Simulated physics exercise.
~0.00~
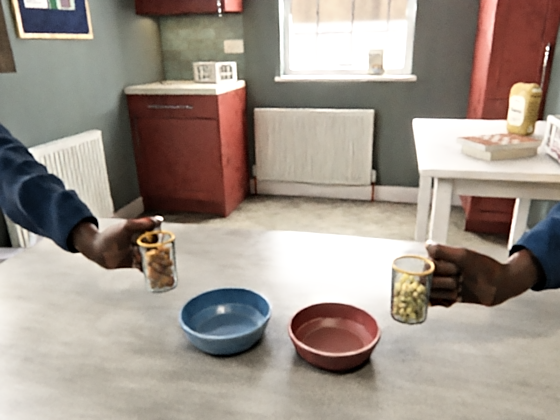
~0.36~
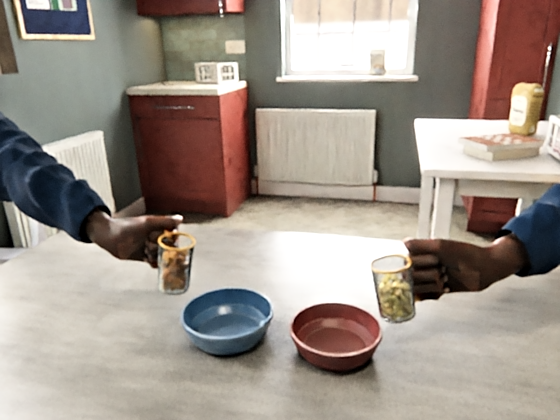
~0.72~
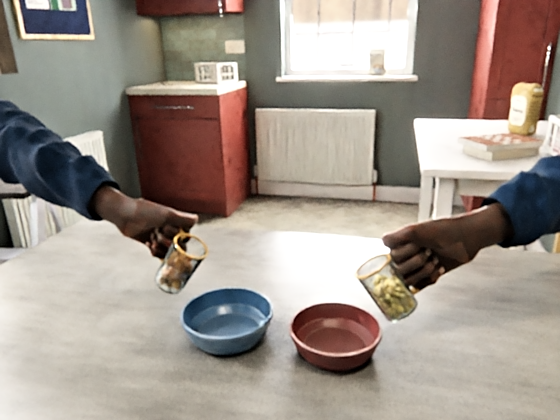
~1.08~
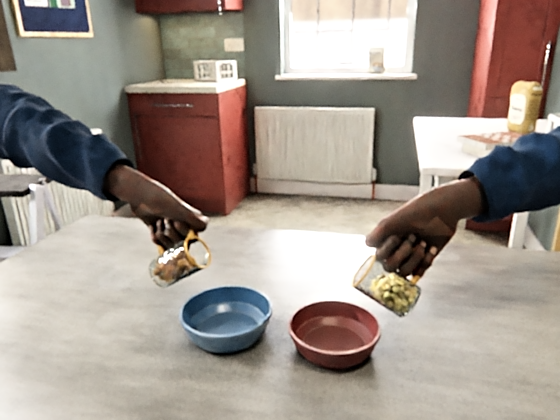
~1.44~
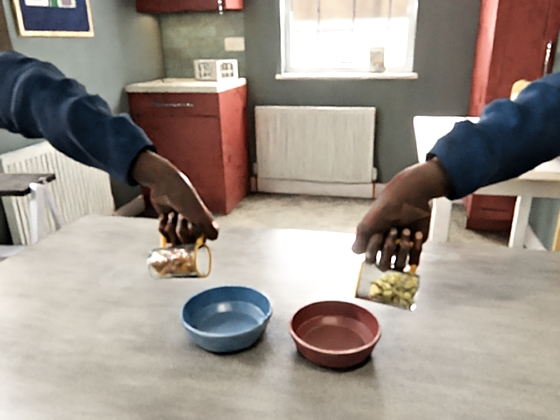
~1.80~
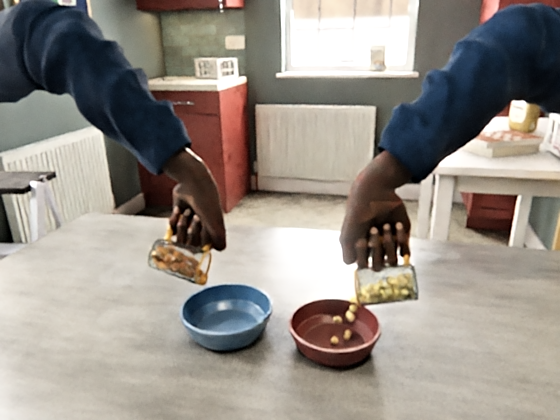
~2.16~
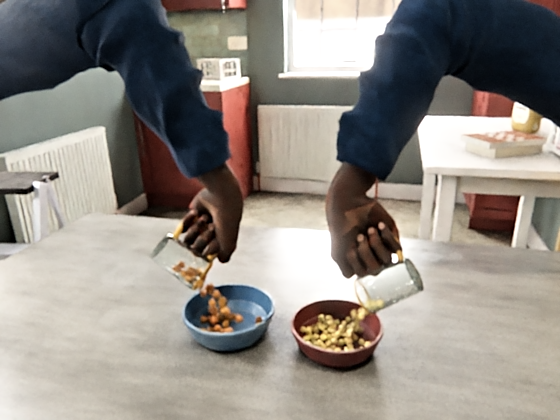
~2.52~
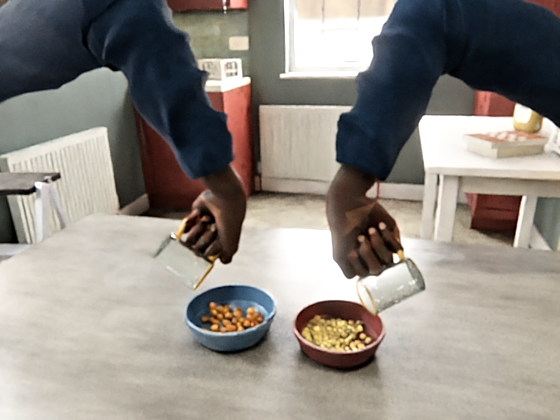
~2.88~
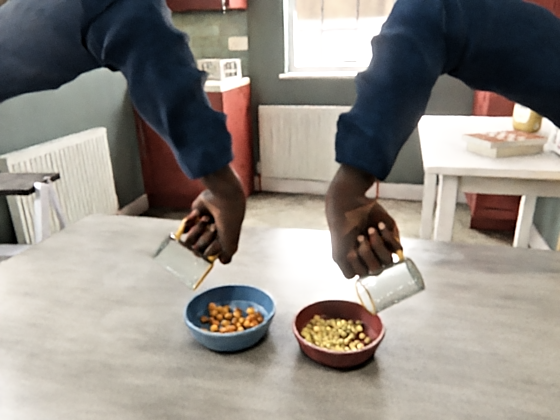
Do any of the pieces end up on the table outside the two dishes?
No, every piece lands in a dish, with the orange ones all in the blue dish and the yellowish-green ones all in the red dish.
